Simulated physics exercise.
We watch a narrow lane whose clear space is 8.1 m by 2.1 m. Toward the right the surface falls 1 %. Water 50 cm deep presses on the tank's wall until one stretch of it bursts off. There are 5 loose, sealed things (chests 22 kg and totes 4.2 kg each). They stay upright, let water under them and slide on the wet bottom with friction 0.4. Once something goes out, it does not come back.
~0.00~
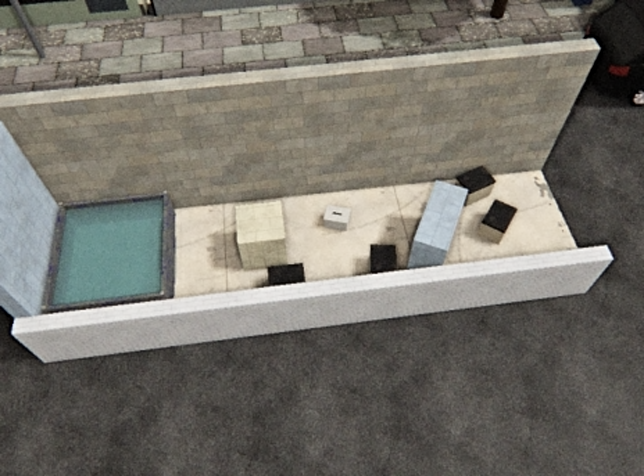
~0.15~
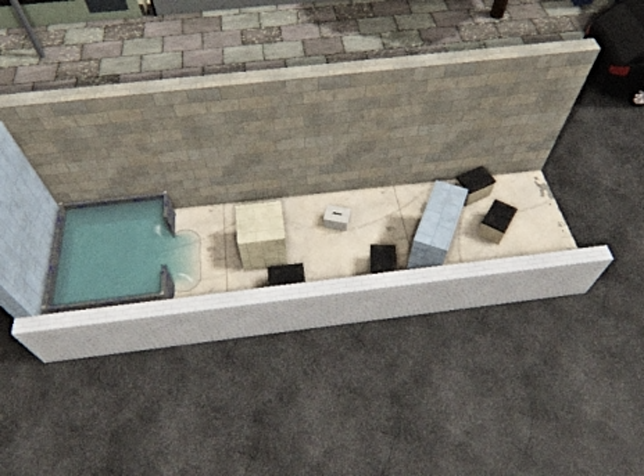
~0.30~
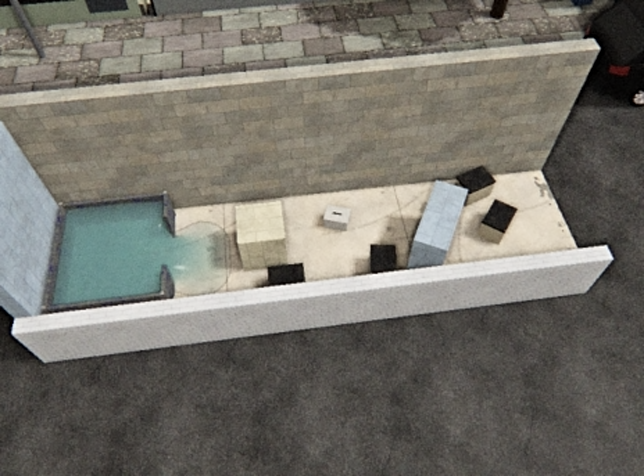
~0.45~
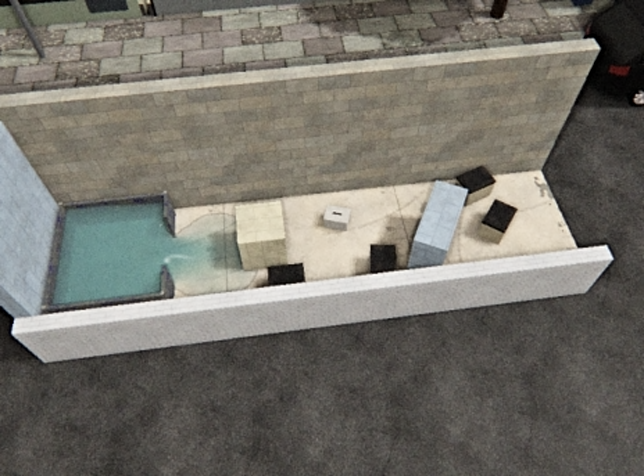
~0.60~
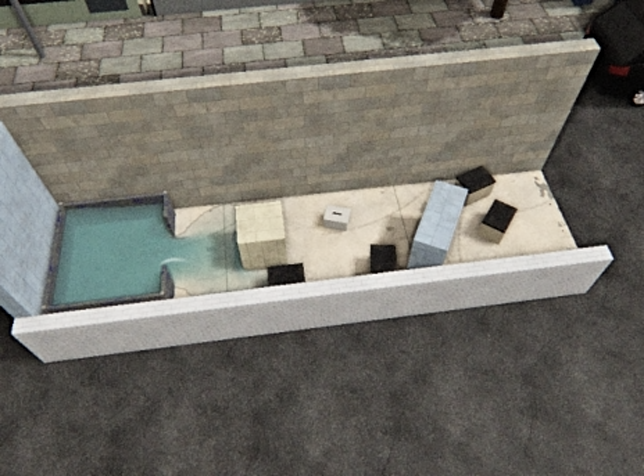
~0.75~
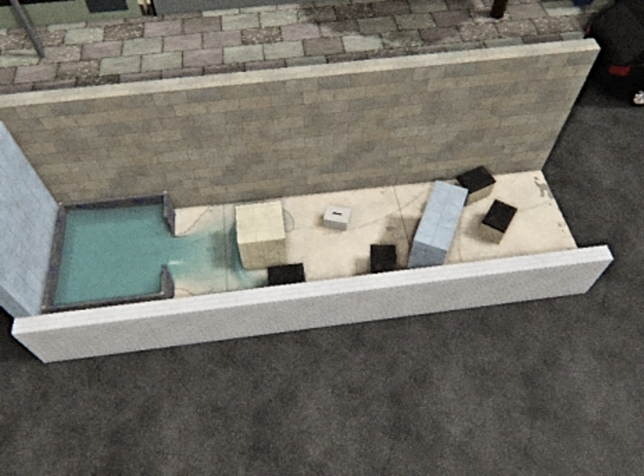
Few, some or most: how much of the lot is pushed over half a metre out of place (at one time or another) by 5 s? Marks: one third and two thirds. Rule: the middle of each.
It is two thirds or more.
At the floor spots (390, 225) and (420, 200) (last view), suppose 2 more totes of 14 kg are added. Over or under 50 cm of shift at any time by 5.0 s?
In order: Exceeds it and exceeds it.
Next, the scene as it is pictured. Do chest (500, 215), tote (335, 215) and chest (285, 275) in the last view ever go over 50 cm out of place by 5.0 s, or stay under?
Taking them in order, the first is within the mark, the second beyond the mark and the third beyond the mark.
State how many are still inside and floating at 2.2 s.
My tally comes to 0.
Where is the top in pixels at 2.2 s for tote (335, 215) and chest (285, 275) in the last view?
(368, 228) and (341, 237), roughly.
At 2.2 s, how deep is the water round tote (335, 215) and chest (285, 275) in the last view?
Roughly 5 and 8 cm.
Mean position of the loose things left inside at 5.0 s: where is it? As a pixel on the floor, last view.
I'd put it around (453, 215).
After 1.1 s 0 of 5 are over 50 cm from their spots; 0 afloat.
After 2.2 s 2 of 5 are over 50 cm from their spots; 0 afloat.
After 3.5 s 3 of 5 are over 50 cm from their spots; 3 afloat.
After 5.0 s 4 of 5 are over 50 cm from their spots, and 4 have been at some point; 1 afloat.
